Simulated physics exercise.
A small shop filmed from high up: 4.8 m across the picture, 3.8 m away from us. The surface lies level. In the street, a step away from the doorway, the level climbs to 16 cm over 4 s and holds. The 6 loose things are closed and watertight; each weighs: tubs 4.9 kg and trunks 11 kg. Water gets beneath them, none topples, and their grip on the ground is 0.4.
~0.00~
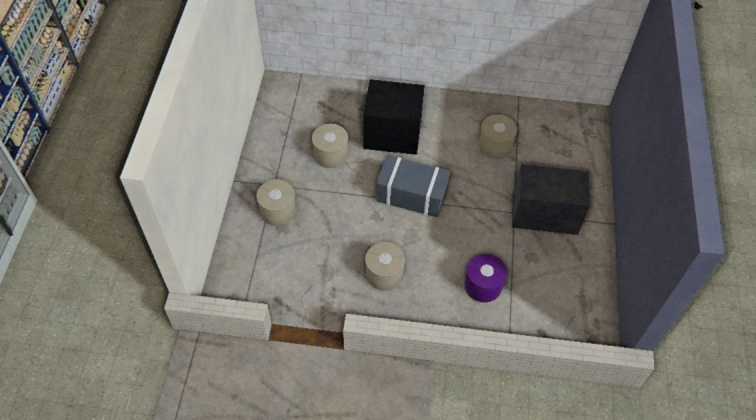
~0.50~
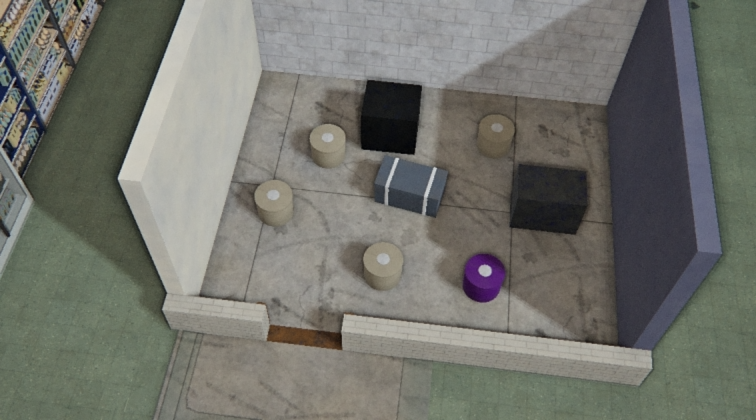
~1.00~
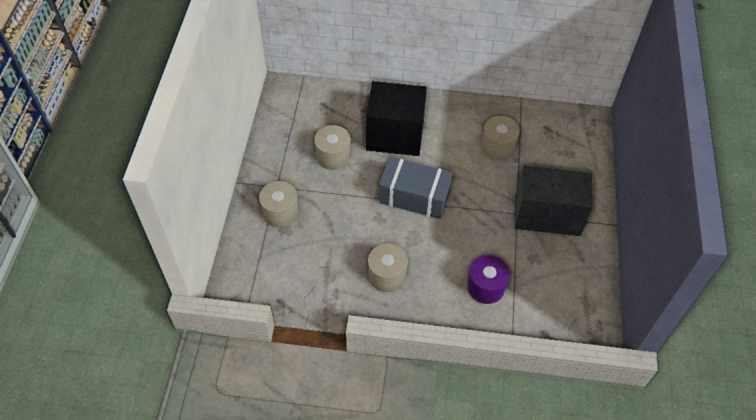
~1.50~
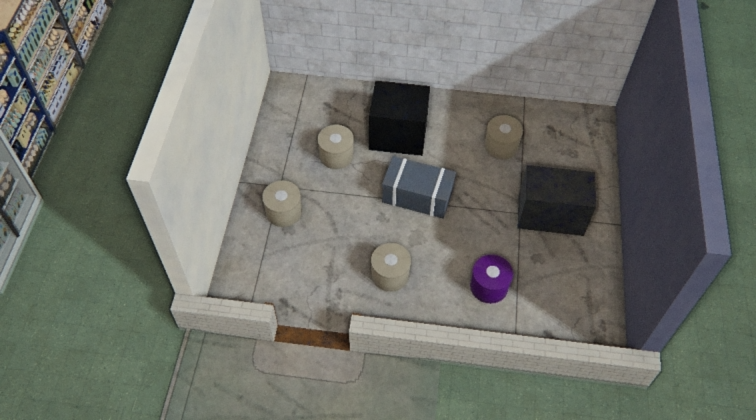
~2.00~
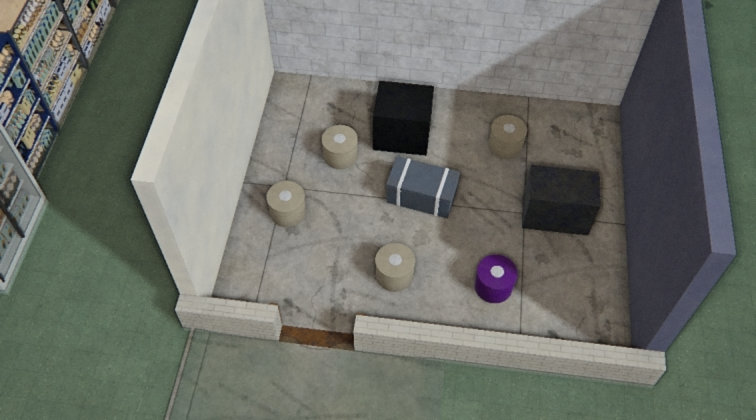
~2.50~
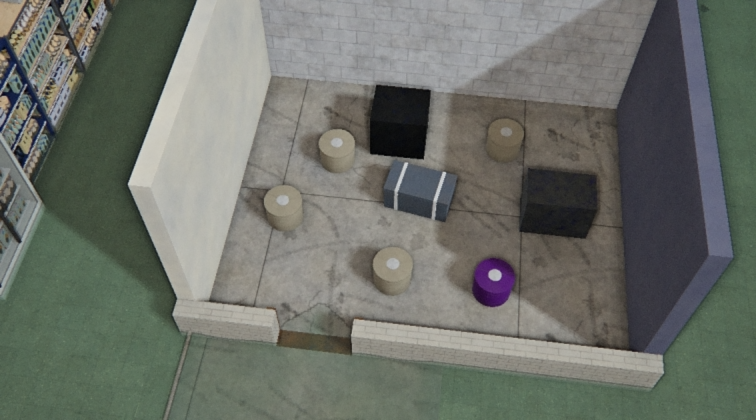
Murky water spreads over the ground outside a small walled shop, closes over the paving before the doorway, then crosses the brown sill, while the purple tub, beige tubs and dark trunks inside stay in place.
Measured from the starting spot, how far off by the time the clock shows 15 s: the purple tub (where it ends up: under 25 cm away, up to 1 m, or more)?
Purple tub barely shifts.
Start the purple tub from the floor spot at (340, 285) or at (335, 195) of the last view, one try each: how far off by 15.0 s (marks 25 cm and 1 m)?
In that order: It gets carried off; it travels far.
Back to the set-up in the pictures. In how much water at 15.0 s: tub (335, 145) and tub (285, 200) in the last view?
About 9 and 9 cm.
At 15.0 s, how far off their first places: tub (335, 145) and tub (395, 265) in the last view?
In that order: 350 cm, 140 cm.
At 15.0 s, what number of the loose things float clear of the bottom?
5 of them.
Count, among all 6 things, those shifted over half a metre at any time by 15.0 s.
5 of them.
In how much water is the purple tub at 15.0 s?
About 3 cm.
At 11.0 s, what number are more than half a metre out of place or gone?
I count 4.
After 3.5 s the purple tub is near (495, 275), 0.0 m from its start, aground; 0 afloat.
After 6.8 s the purple tub is near (495, 275), 0.0 m from its start, aground; 1 afloat.
After 11.0 s the purple tub is near (495, 275), 0.0 m from its start, aground; 4 afloat.
After 15.0 s the purple tub is near (494, 275), 0.0 m from its start, aground; 5 afloat.
